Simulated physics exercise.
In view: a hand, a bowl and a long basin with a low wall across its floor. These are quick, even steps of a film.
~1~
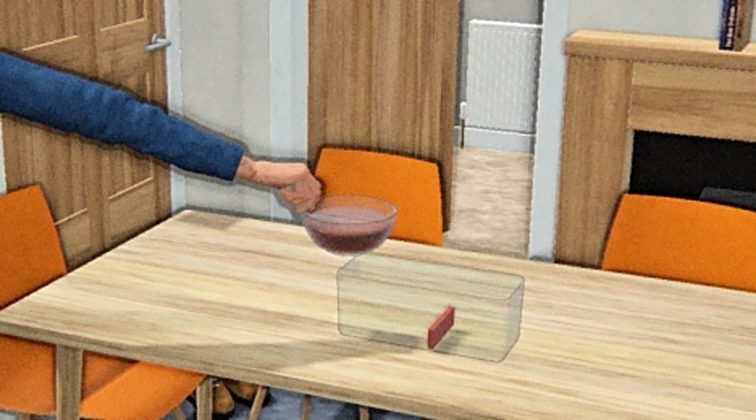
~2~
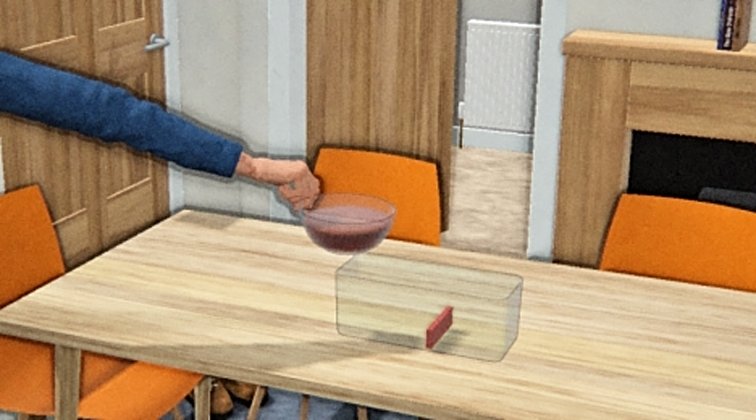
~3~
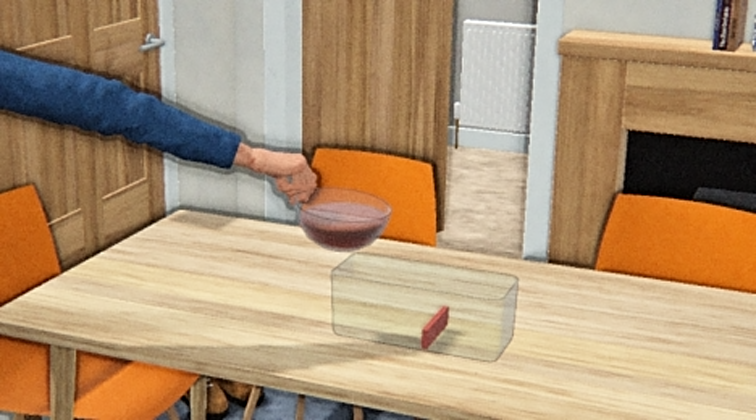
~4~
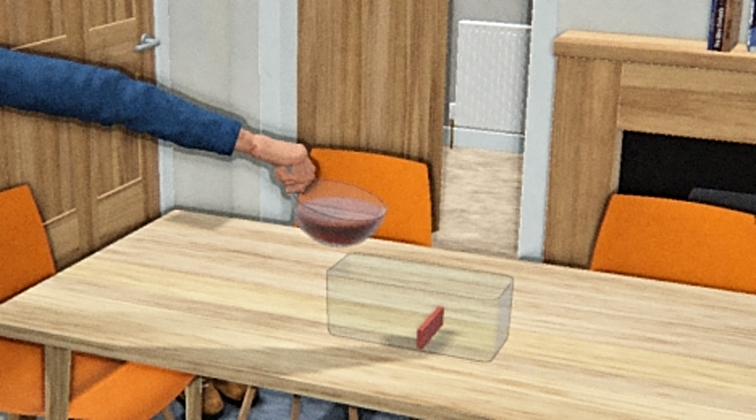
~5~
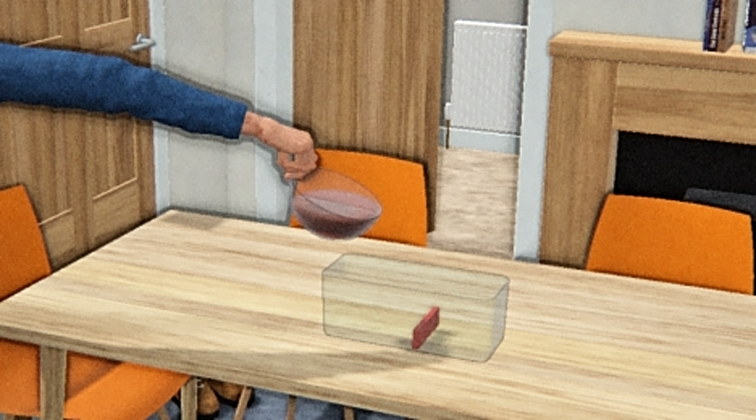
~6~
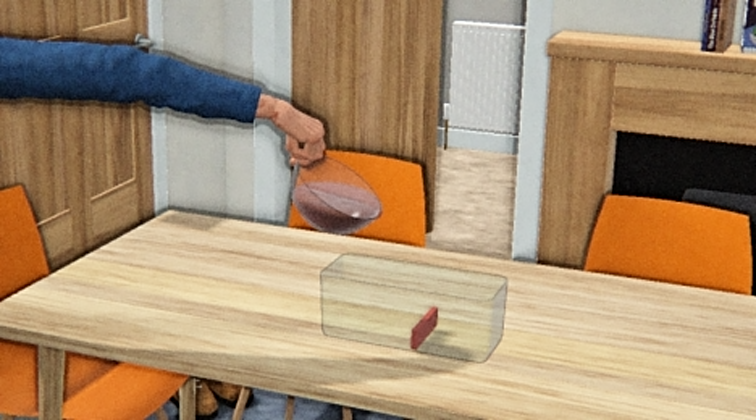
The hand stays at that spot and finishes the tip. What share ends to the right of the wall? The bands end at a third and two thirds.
In the end between a third and two thirds is right of the wall.
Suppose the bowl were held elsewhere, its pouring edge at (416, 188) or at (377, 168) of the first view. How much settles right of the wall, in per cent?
Near 60 % and 50 %.
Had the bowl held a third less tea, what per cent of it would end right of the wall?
About 60 per cent.
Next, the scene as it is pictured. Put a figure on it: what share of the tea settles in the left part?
Some 45 per cent.
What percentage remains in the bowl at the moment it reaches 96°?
Close to 20 per cent.
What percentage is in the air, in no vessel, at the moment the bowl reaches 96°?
Some 60 per cent.
A moment on, the bowl is tipped on its side and 20 per cent is still to pour, 9 is left of the wall and 13 right of it.
Next, the bowl is tipped right over and 0 per cent is still to pour, 18 is left of the wall and 66 right of it.
Then the bowl is tipped right over and 0 per cent is still to pour, 30 is left of the wall and 56 right of it.
Later the bowl is tipped right over and 0 per cent is still to pour, 44 is left of the wall and 50 right of it.
At rest 46 per cent lies left of the wall, 49 right of it and 5 outside.
